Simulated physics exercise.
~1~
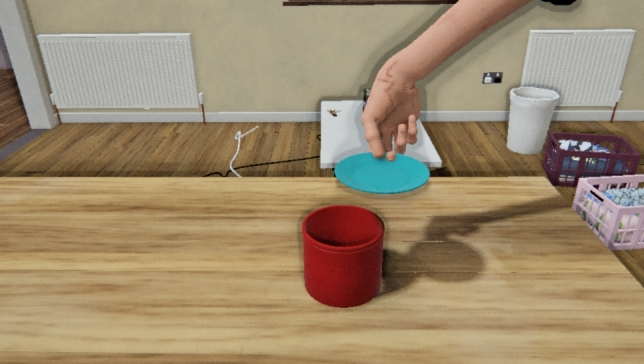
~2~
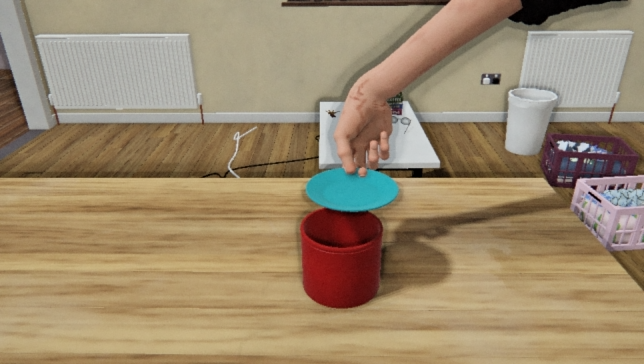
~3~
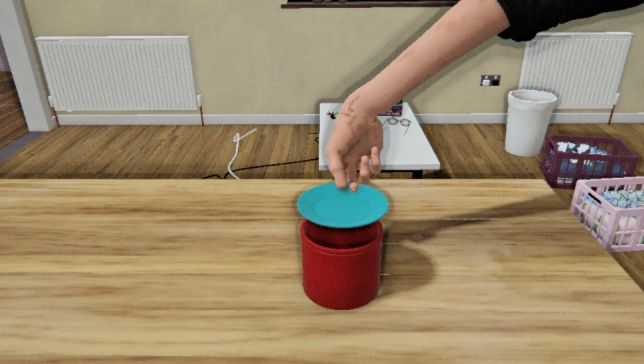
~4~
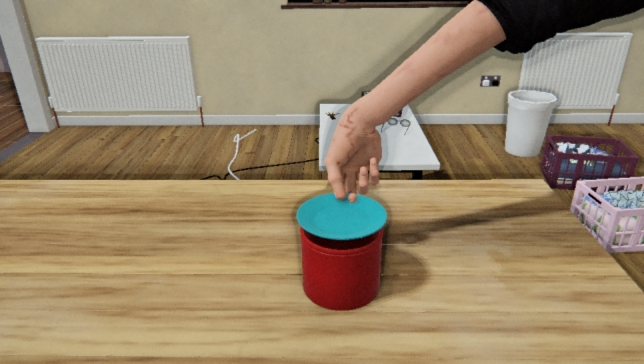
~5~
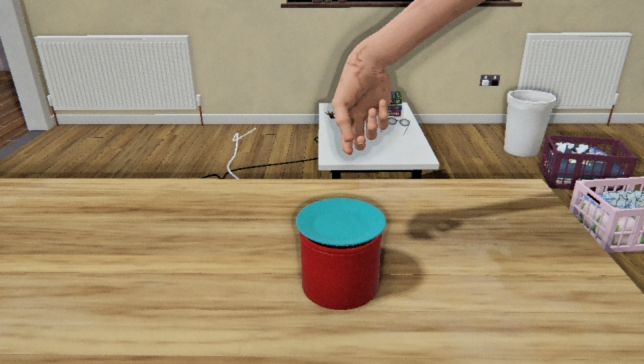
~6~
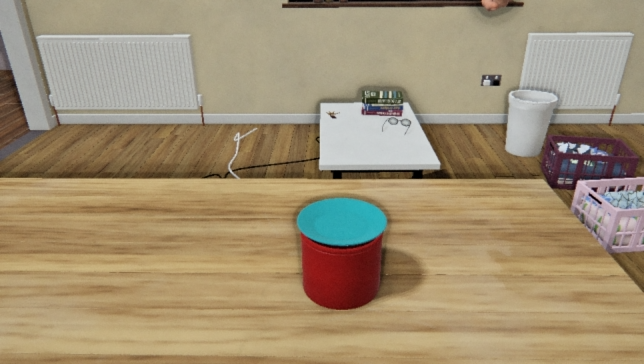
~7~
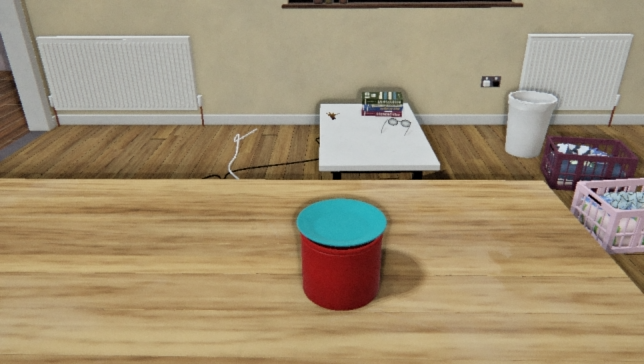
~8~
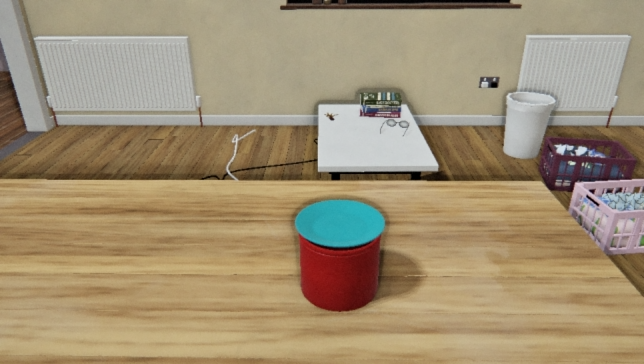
On a wooden table in a room with radiators and baskets, a hand lowered a turquoise plate leftward and down onto an open red container, then let go and drew back out of view, leaving the plate resting on the rim, covering the opening.
